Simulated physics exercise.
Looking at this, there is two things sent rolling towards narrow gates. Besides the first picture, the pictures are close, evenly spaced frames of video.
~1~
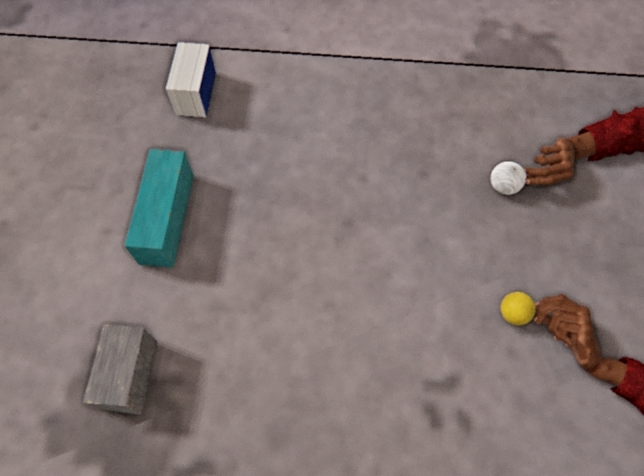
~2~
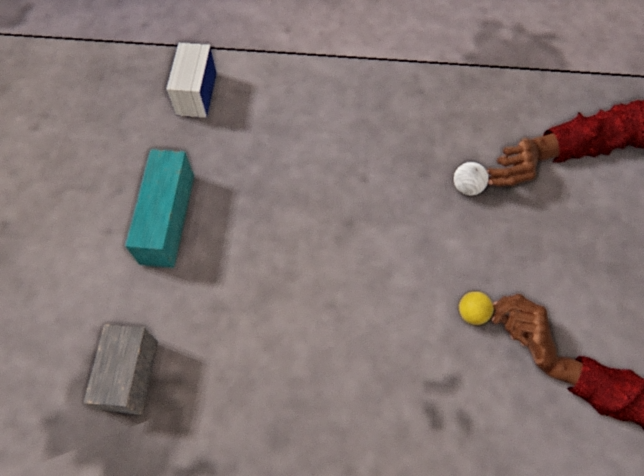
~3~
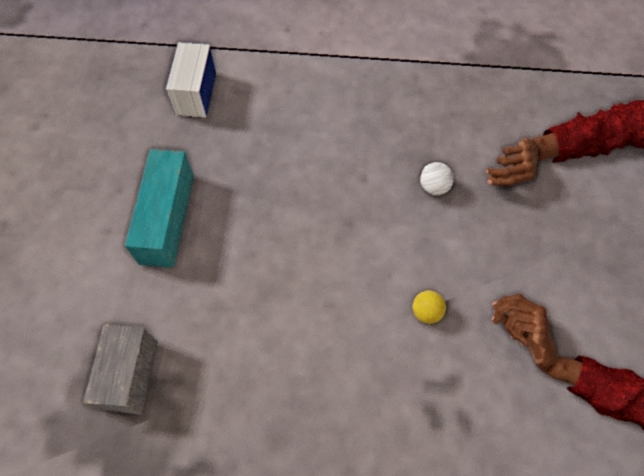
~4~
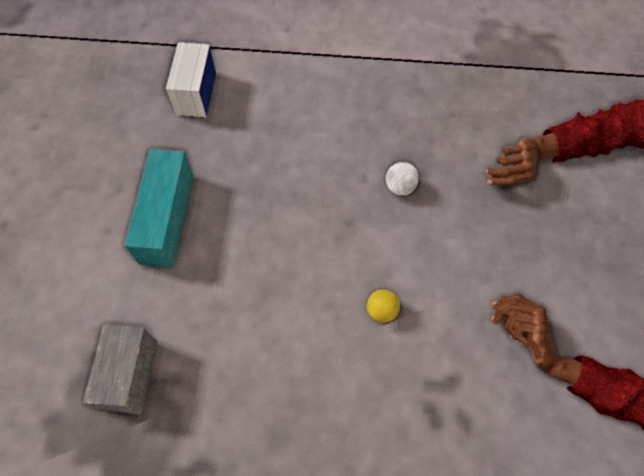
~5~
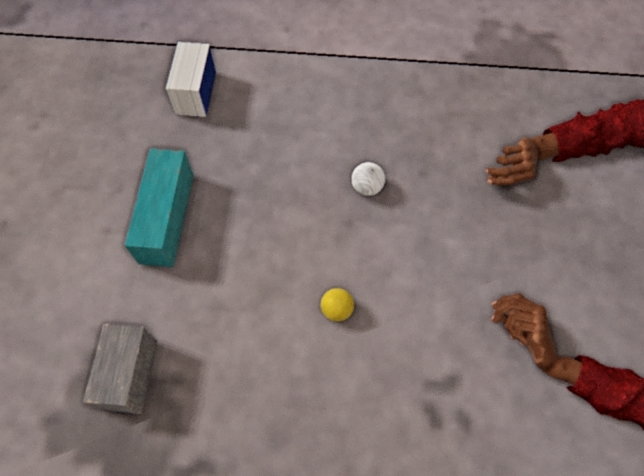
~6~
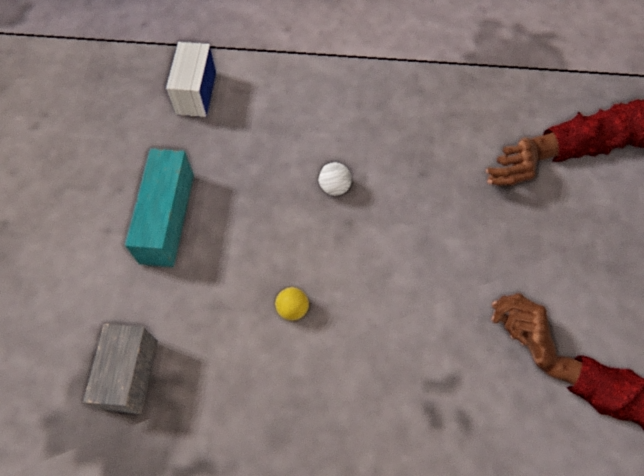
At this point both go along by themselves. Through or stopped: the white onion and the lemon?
White onion: Stopped. Lemon: Through.
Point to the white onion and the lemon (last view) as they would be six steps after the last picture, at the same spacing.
The first one at (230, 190), the second at (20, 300).
Then, 0.32 s past the last view, white onion coming back near (221, 184); lemon heading on near (52, 299).
Then, 0.82 s past the last view, white onion coming back near (283, 208); lemon heading on.
Then, 1.24 s past the last view, white onion coming back near (332, 226); lemon heading on.
Finally, the white onion hits a block; the lemon passes through its gap.
